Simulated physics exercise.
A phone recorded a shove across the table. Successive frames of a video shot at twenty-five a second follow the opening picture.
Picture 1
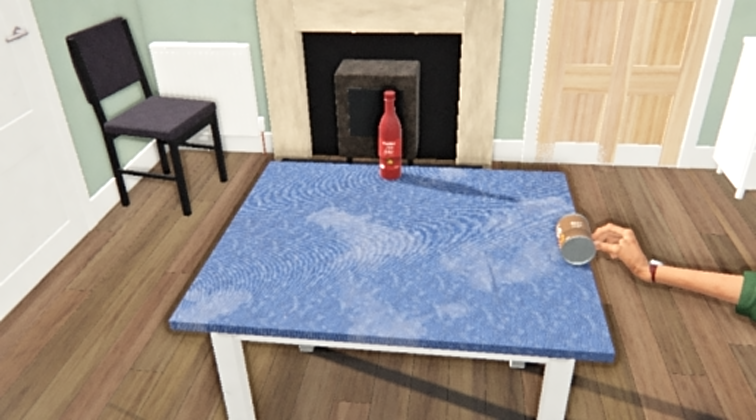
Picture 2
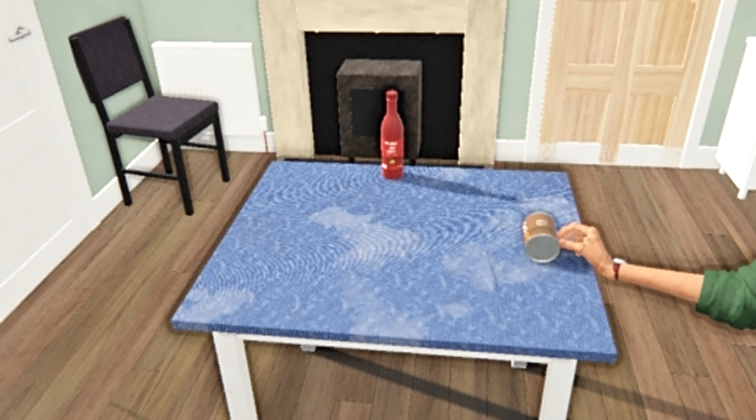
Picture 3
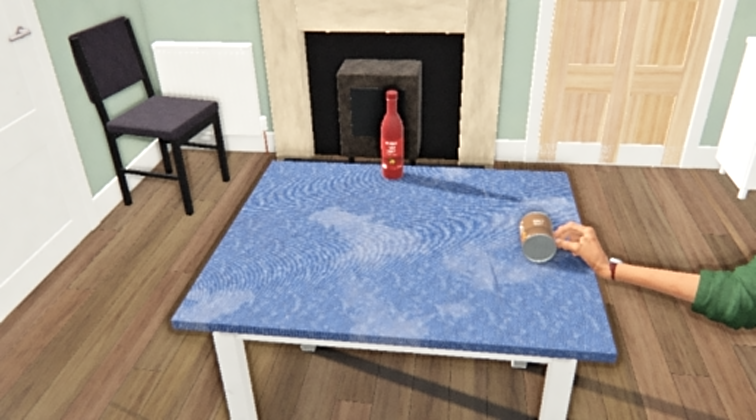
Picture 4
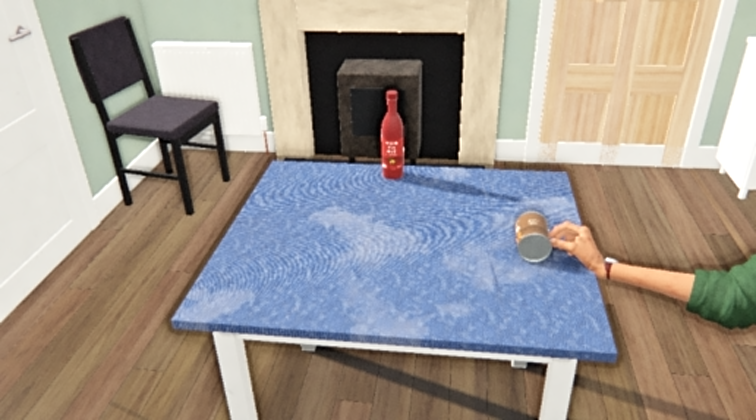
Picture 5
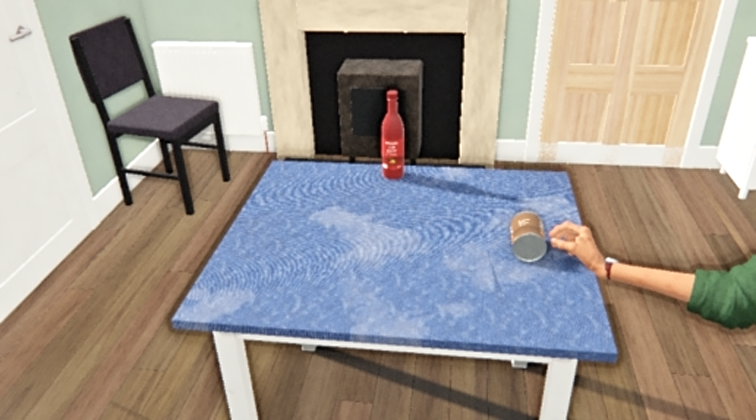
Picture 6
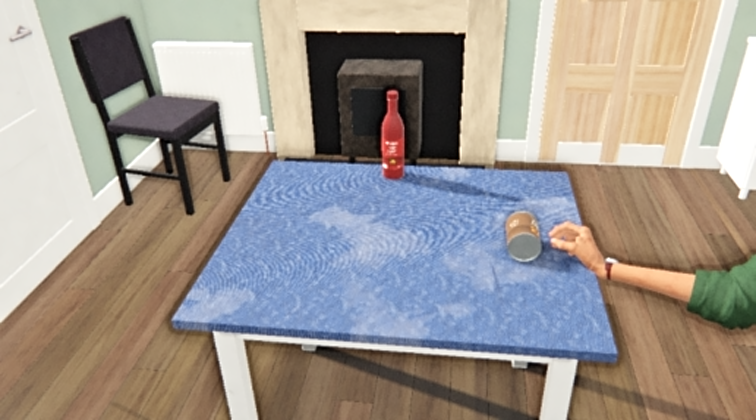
On a blue table, a hand pushes a brown tin left and releases it.
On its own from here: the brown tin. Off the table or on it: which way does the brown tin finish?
On it.
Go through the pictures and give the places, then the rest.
Under the hand; brown tin (575, 239), in the first picture.
Under the hand; brown tin (541, 237), in the second picture.
Under the hand; brown tin (538, 237), in the third picture.
Brown tin (533, 236), in the fourth picture.
Brown tin (528, 236), in the fifth picture.
Brown tin (523, 236) rolled a little, in the sixth picture.
Then, 0.10 s after the last picture, brown tin rolled about its own width near (511, 235).
Then, 0.30 s after the last picture, brown tin rolled about its own width near (490, 234).
Then, 0.60 s after the last picture, brown tin rolled well along near (468, 233).
Then, 0.90 s after the last picture, brown tin rolled well along near (454, 232).
At rest, moved from the start, brown tin. Seen from the same camera at the end, brown tin near (449, 232).
